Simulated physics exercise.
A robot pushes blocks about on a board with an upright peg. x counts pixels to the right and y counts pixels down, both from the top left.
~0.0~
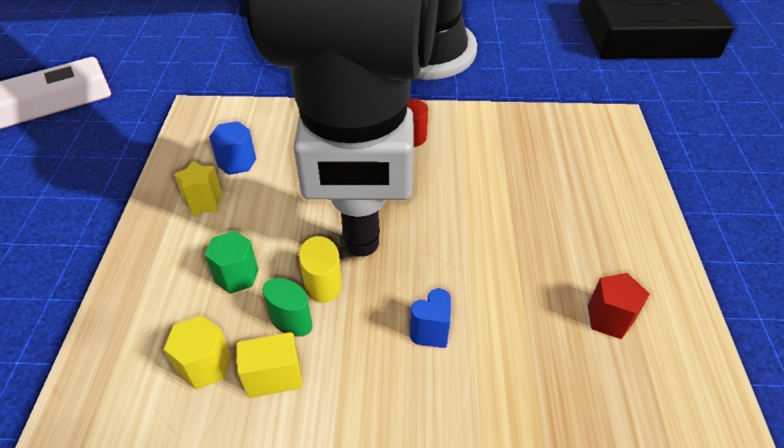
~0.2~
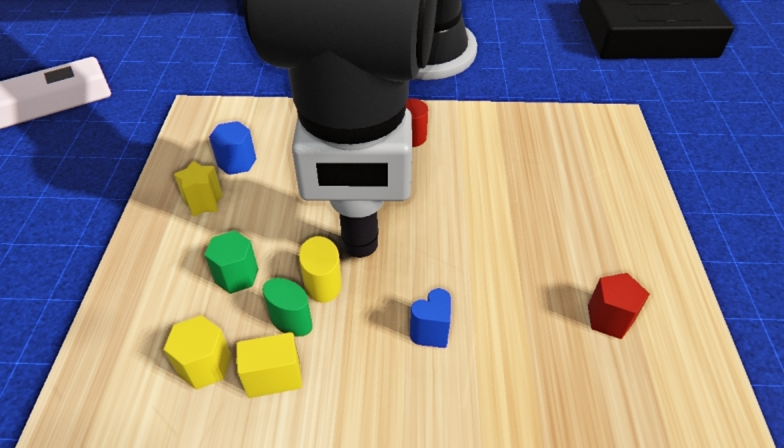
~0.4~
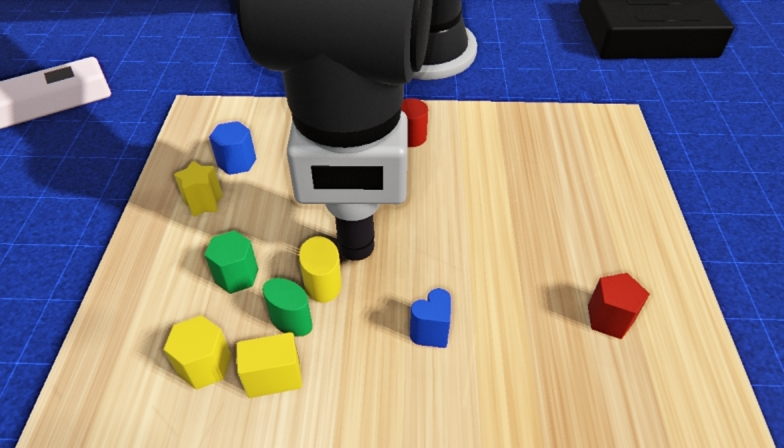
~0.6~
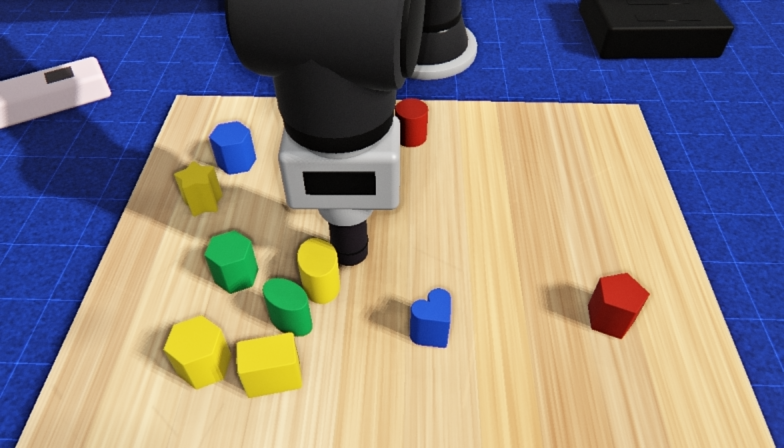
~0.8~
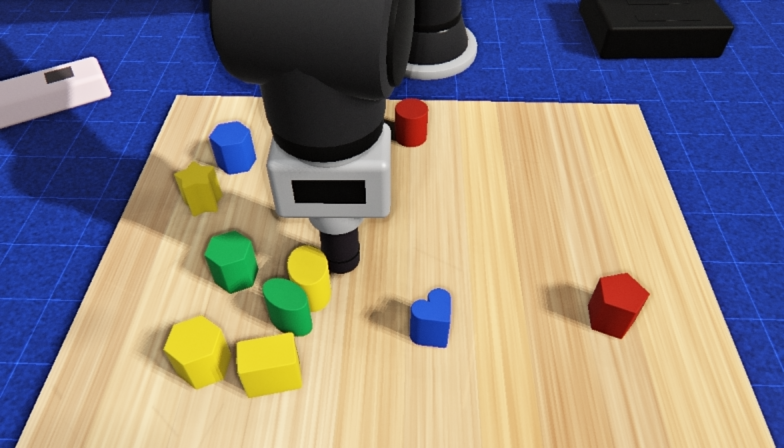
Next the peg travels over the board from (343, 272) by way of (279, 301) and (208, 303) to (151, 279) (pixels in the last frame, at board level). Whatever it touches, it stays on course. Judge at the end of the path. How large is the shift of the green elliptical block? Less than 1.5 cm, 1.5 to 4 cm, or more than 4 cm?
The move is long, over 4 cm.
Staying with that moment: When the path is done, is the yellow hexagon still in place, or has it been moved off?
That block ends up displaced.
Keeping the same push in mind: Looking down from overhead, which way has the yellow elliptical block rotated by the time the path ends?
Seen from above, counterclockwise.
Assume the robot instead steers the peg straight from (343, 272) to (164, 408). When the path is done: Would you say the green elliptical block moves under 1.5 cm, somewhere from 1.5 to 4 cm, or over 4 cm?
It falls in the over 4 cm band.
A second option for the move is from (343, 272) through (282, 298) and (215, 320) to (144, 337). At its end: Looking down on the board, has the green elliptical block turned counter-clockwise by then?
My answer is yes.
What follows on the original path. One third of the way, peg at (275, 289); green elliptical block at (245, 337), turned 45° anticlockwise; yellow elliptical block at (243, 301), turned 35° anticlockwise.
Two thirds of the way, peg at (202, 292); yellow hexagon at (182, 350); green hexagon at (222, 245), turned 25° clockwise; green elliptical block at (243, 340), turned 50° anticlockwise; yellow elliptical block at (216, 313), turned 75° anticlockwise.
At the end, peg at (145, 267); yellow hexagon at (182, 350); green hexagon at (222, 245), turned 25° clockwise; green elliptical block at (243, 340), turned 50° anticlockwise; yellow elliptical block at (216, 313), turned 75° anticlockwise.
